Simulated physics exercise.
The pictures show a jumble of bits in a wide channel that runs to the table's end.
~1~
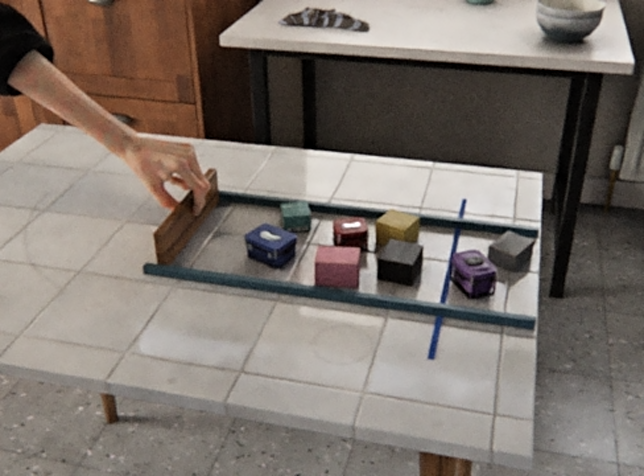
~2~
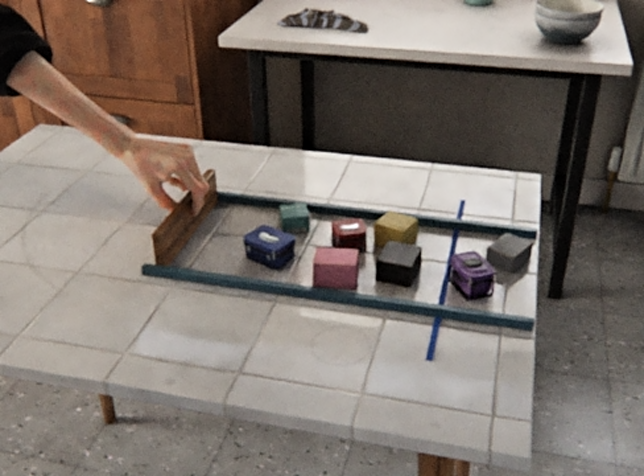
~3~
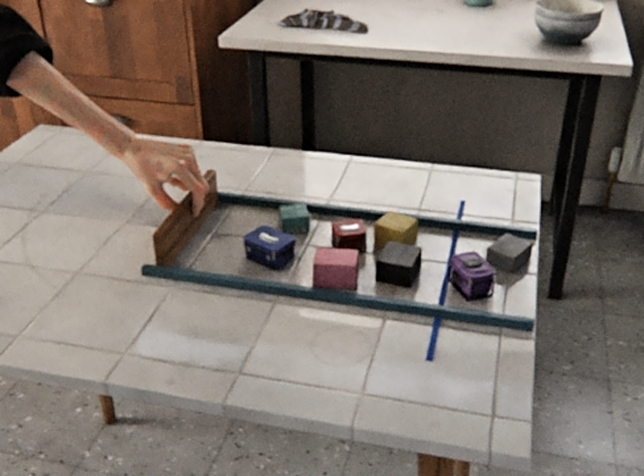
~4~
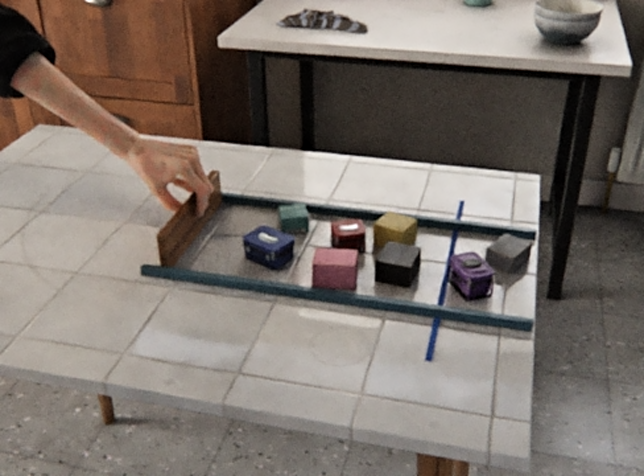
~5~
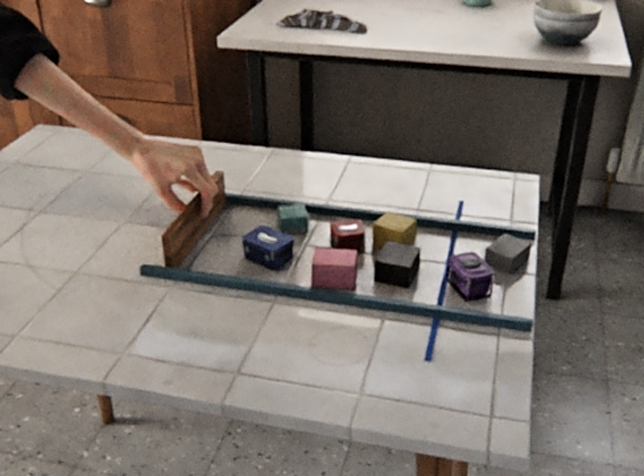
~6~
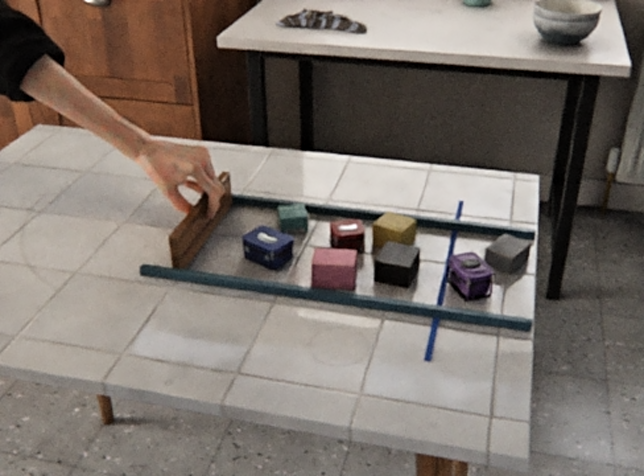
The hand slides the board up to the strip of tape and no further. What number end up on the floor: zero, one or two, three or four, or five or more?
In the end the number that fall off is one or two.
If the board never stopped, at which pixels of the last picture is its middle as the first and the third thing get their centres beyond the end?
Near (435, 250) and (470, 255).
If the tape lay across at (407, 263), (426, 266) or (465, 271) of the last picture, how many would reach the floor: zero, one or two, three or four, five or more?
Taking them in turn, no fall at all; zero; 1 or 2.
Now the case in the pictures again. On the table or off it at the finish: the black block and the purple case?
The black block survives; the purple case is lost.
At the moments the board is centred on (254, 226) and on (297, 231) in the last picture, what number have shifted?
The counts are 1 and 3.
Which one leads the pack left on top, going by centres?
The grey block ends nearest.
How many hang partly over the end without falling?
The number is 1.
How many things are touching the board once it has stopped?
It touches 4.
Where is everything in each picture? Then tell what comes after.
In the first frame, grey block (511, 251); purple case (473, 273); black block (400, 262); board (189, 216); tape (450, 266).
In the second frame, purple case (471, 275); yellow block (396, 231).
In the third frame, black block (399, 264); blue case (270, 248).
In the fourth frame, grey block (508, 253); pink block (335, 269).
In the fifth frame, purple case (470, 276); turquoise box (293, 219).
In the sixth frame, grey block (508, 253); purple case (470, 276); black block (397, 264); board (203, 219); tape (447, 268).
Early on, none off yet; grey block at rest near (508, 253); purple case at rest near (470, 276); black block at rest near (397, 264).
A while later, none off yet; grey block at rest near (508, 253); purple case at rest near (471, 276); black block travelled about its own width near (428, 269).
Finally, the number that fall off is one or two; lost, purple case.
